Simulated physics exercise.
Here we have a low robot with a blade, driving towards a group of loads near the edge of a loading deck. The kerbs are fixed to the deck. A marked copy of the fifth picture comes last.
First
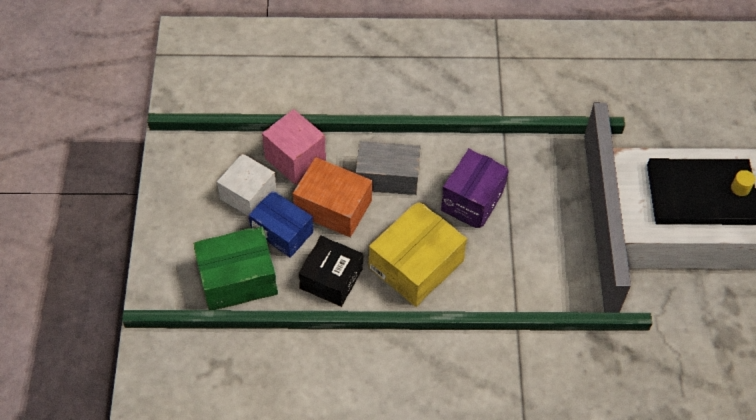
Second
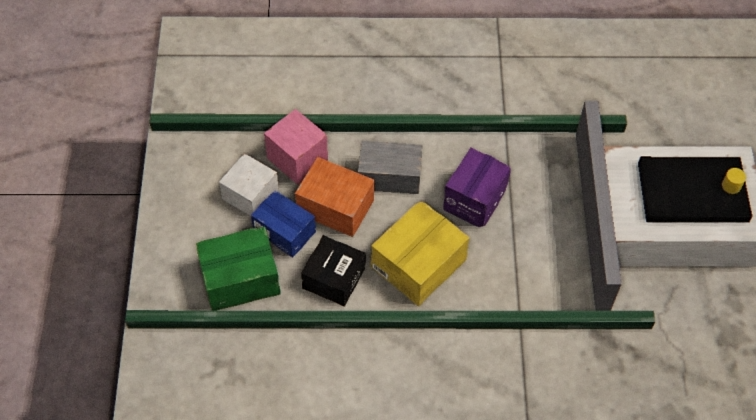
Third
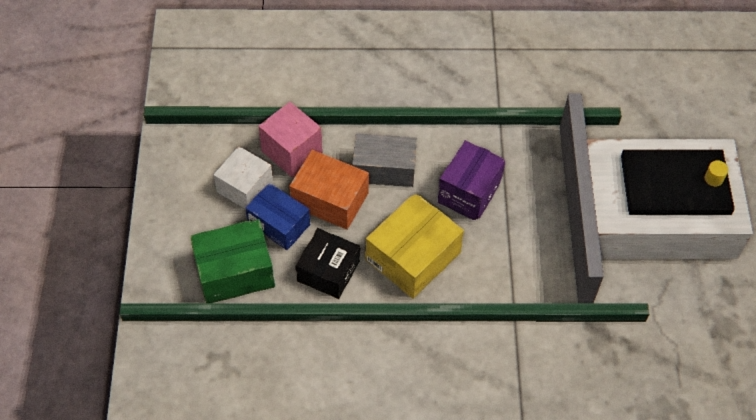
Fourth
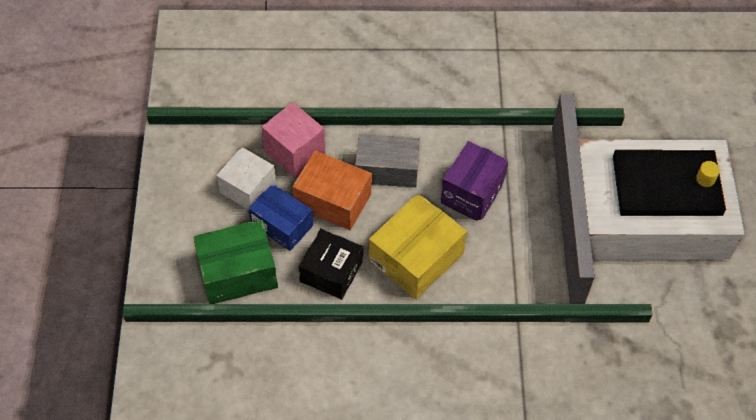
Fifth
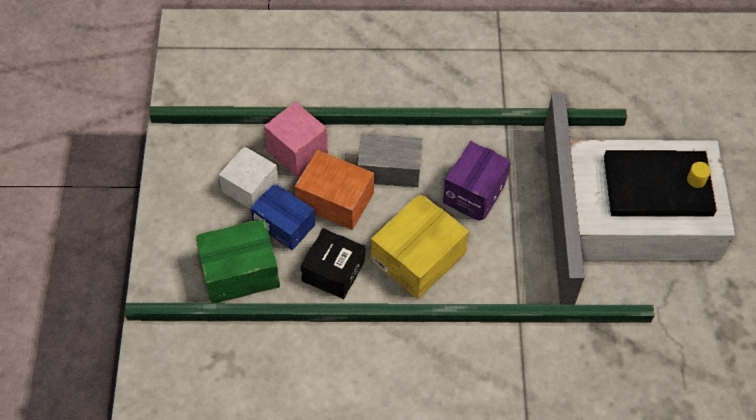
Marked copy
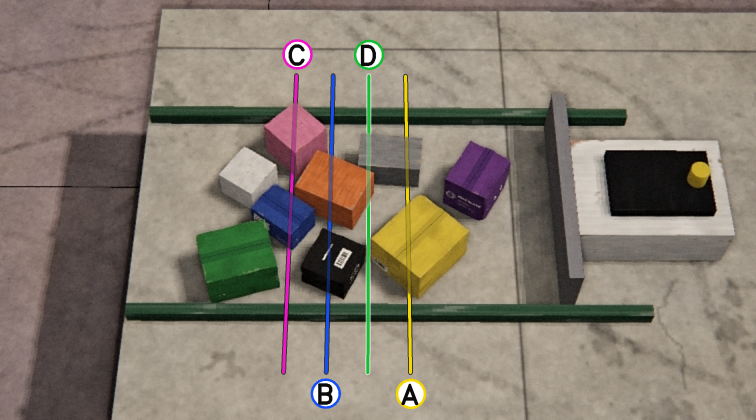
A low robot with a grey blade moves slowly left towards a group of colourful boxes.
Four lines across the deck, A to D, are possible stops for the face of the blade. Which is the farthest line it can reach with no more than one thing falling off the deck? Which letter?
C.
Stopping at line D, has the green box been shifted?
Yes.
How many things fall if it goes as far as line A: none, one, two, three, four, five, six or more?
The count is none.
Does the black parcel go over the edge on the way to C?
No.
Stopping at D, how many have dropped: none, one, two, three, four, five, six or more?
In all, none.
On the marked copy, A at (408, 213); B at (330, 213); C at (291, 213); D at (368, 213).
Taking C. A third of the way, robot (552, 181); yellow box (413, 251); grey crate (380, 159).
Two thirds of the way, robot (454, 181); green box (213, 259); white crate (228, 174).
When it is over, robot (379, 180); green box (136, 259); white crate (160, 171); none fallen.
As for the rest, A is within the limit but short; B is within the limit but short; D is within the limit but short.
